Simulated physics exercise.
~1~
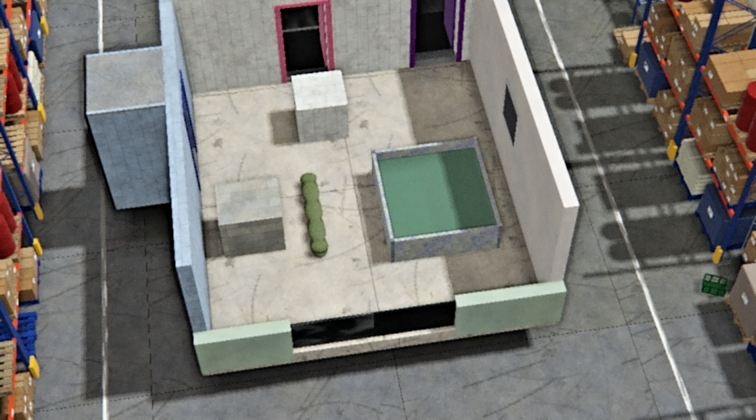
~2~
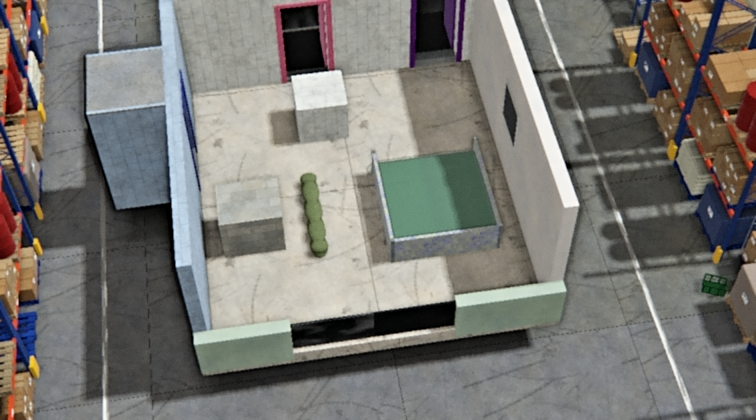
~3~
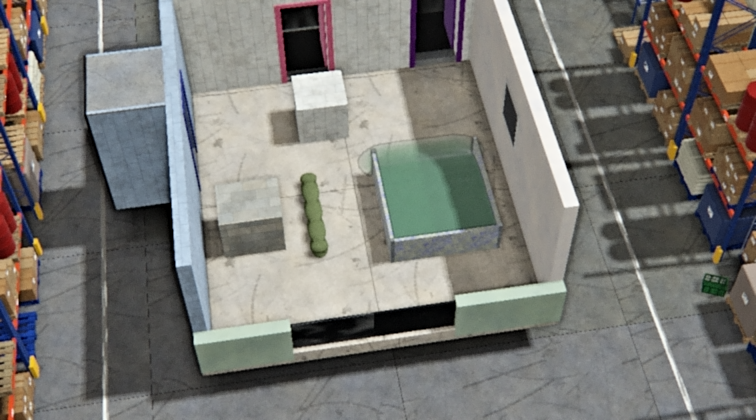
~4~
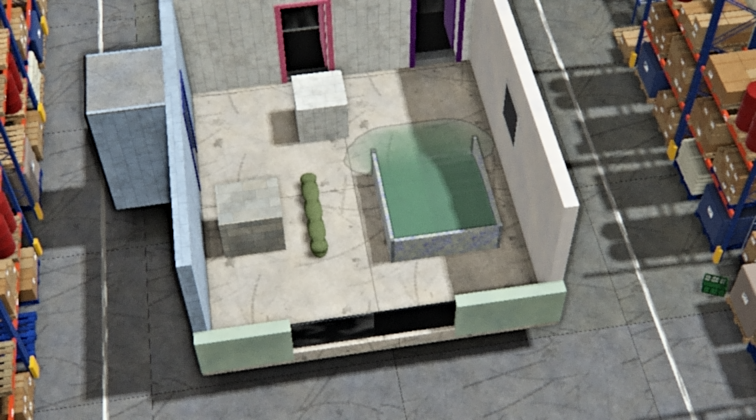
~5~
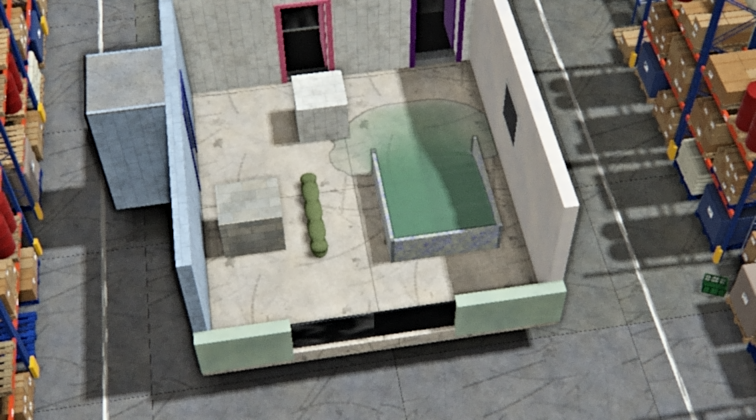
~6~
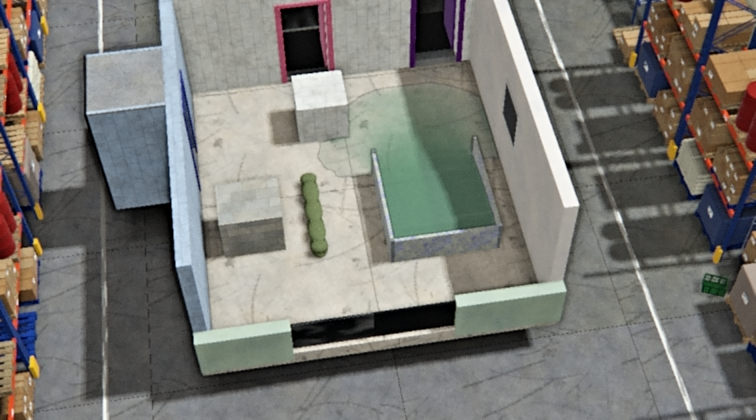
A workshop floor enclosed by low walls is seen from high above, between warehouse shelves stacked with boxes. Pink and purple doorways stand open at the back, two grey blocks and a row of green rounded shapes sit left of centre, and an open tank of green water stands at right. The tank's far side opens and water spreads backward across the floor, thinning and paling, while the camera stays still.
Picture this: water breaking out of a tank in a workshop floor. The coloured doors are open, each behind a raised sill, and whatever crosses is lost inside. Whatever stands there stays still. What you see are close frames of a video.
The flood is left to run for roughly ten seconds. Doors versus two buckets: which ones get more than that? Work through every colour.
The pink door gets more, the purple door gets more, the blue door gets no more.
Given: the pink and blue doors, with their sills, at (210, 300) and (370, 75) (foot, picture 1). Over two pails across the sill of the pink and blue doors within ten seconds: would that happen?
Outcome: Pink not exceeded, then blue exceeded.
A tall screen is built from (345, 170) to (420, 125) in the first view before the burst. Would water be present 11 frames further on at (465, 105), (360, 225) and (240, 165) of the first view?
Soaked, soaked, untouched.
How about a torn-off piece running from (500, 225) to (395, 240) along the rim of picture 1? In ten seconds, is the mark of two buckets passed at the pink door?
The pink one stays within it.
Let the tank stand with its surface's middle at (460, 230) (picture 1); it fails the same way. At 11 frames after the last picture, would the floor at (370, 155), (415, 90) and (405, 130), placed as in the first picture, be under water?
I'd call them watered, watered and watered, in the order asked.
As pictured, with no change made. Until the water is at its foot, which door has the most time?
I'd say the door marked blue.
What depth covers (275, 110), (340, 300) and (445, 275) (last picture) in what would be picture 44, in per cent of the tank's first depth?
Readings in sequence: 8, 0, 0 percent.
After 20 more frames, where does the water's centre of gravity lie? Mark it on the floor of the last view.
I'd say near (392, 129).
A moment on, water covers 25 % of the floor; the pink door wet at the sill, nothing in, the purple door under two buckets in, the blue door not reached.
Next, water covers 35 % of the floor; the pink door under two buckets in, the purple door over two buckets in, the blue door not reached.
Then, water covers 45 % of the floor; the pink door over two buckets in, the purple door far over two buckets in, the blue door wet at the sill, nothing in.
Later, water covers 65 % of the floor; the pink door over two buckets in, the purple door far over two buckets in, the blue door wet at the sill, nothing in.
In the end, water covers 95 % of the floor; the pink door over two buckets in, the purple door far over two buckets in, the blue door wet at the sill, nothing in.
